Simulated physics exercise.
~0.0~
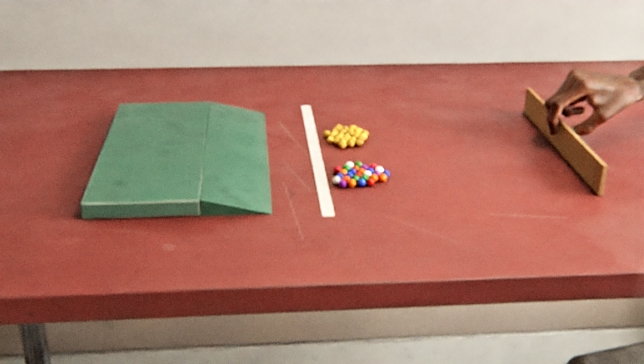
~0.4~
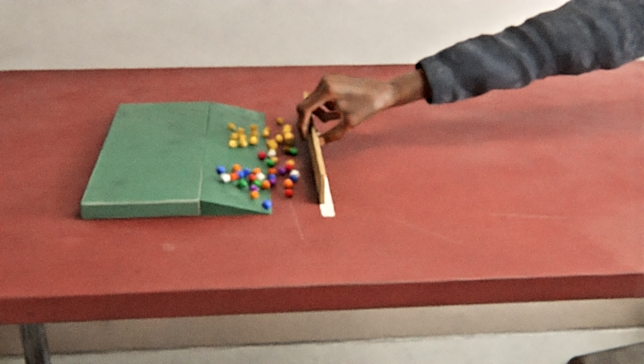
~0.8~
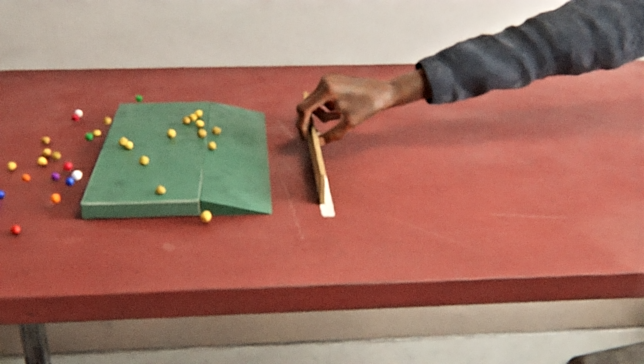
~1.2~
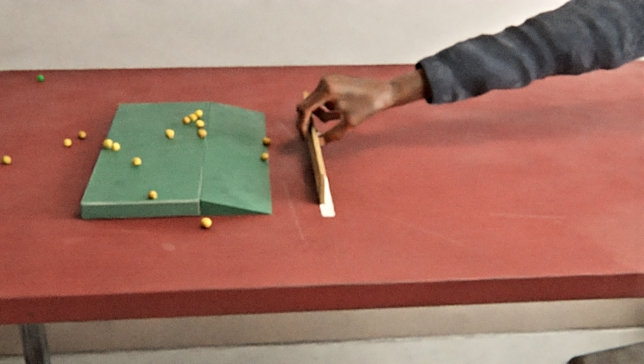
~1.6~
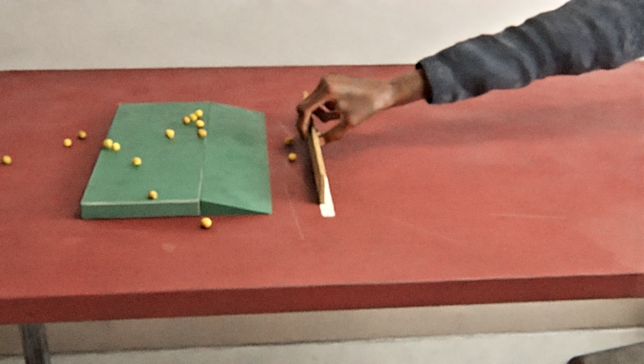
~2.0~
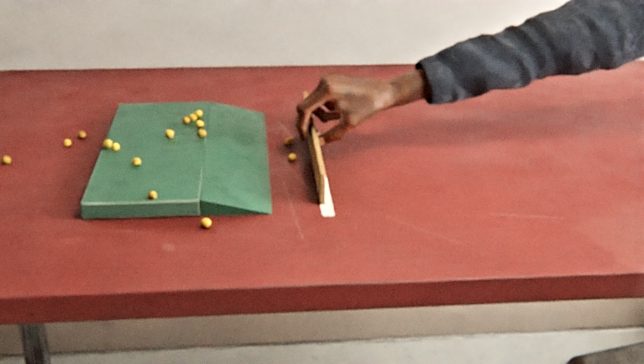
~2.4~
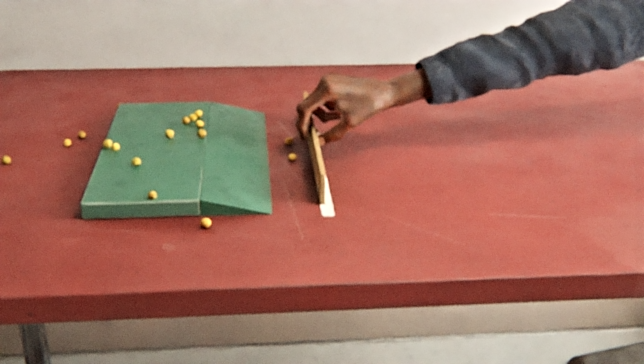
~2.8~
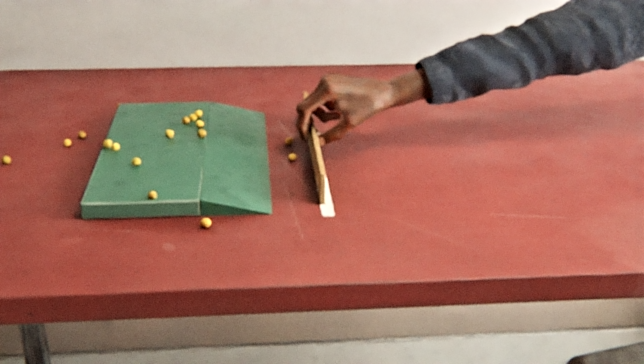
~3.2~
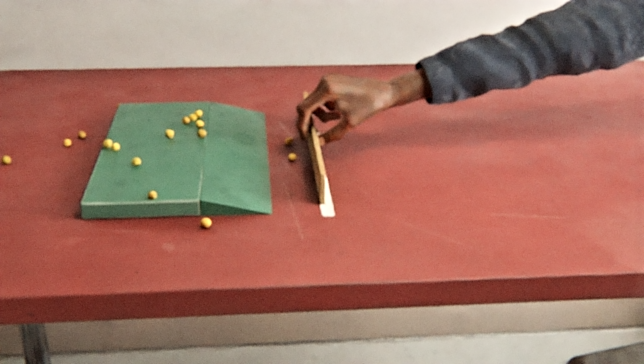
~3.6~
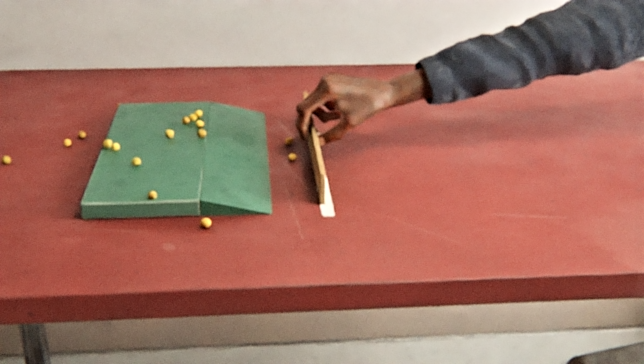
At the start, a hand holds a piece of card upright at the right of a red table, with yellow beads and a nearer handful of multicoloured beads beside a strip of white tape and a low green wedge further left. The hand sweeps the card left and stops it at the tape, sending both handfuls onto the wedge. The multicoloured beads scatter over the top and roll out of view. The yellow ones spread more slowly, and one rolls back toward the card. In the end, yellow beads rest on the wedge, beyond it and beside it, while the hand stays still.
